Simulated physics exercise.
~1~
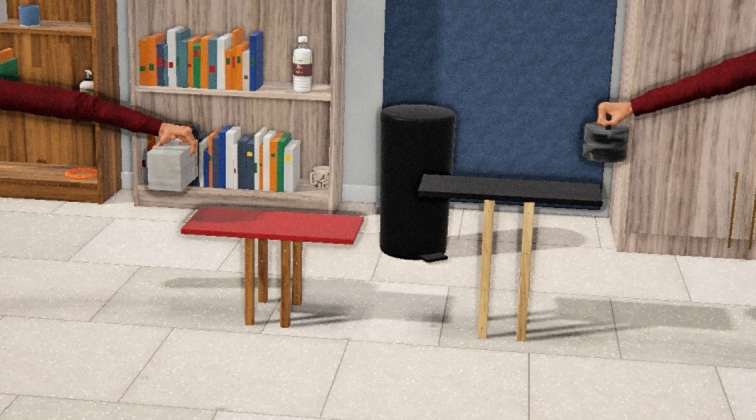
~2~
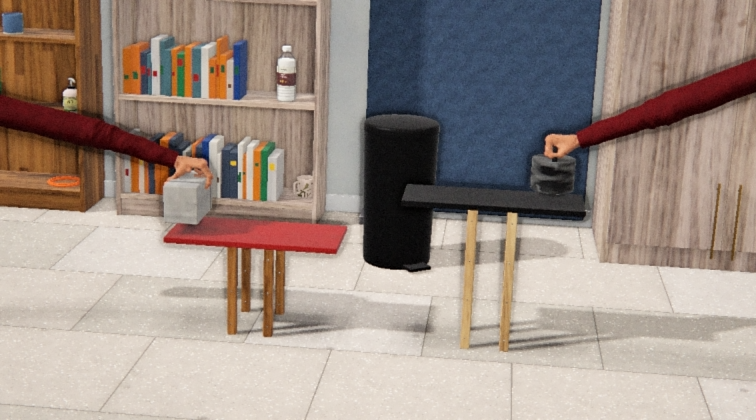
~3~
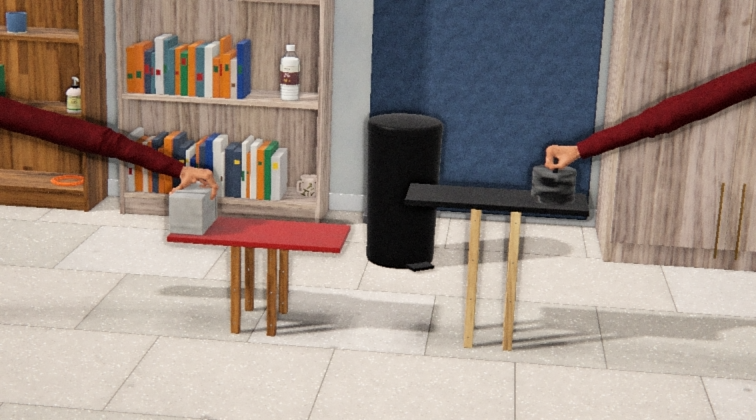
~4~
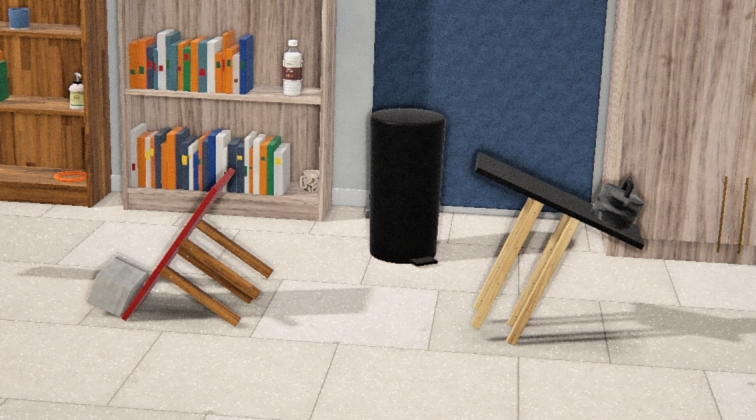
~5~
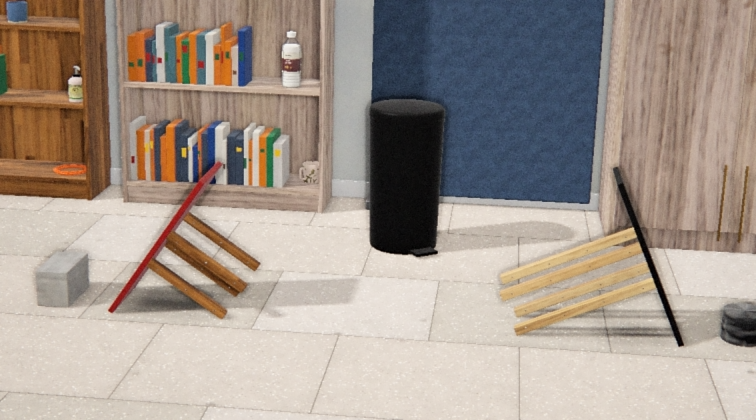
Two hands in dark red sleeves lower a pale grey block on the left and a dark, rounded object on the right toward two small tables, seen from the front by a slightly swaying camera in a tiled room. Bookshelves stand behind the red table, while a black bin and a blue panel are behind the black one. The block is set on the red table's left end and the dark object near the black table's right end. Once the hands let go, both tables tip outward. Their loads slide off to the floor, and both tables end overturned, leaning on their tops' edges.
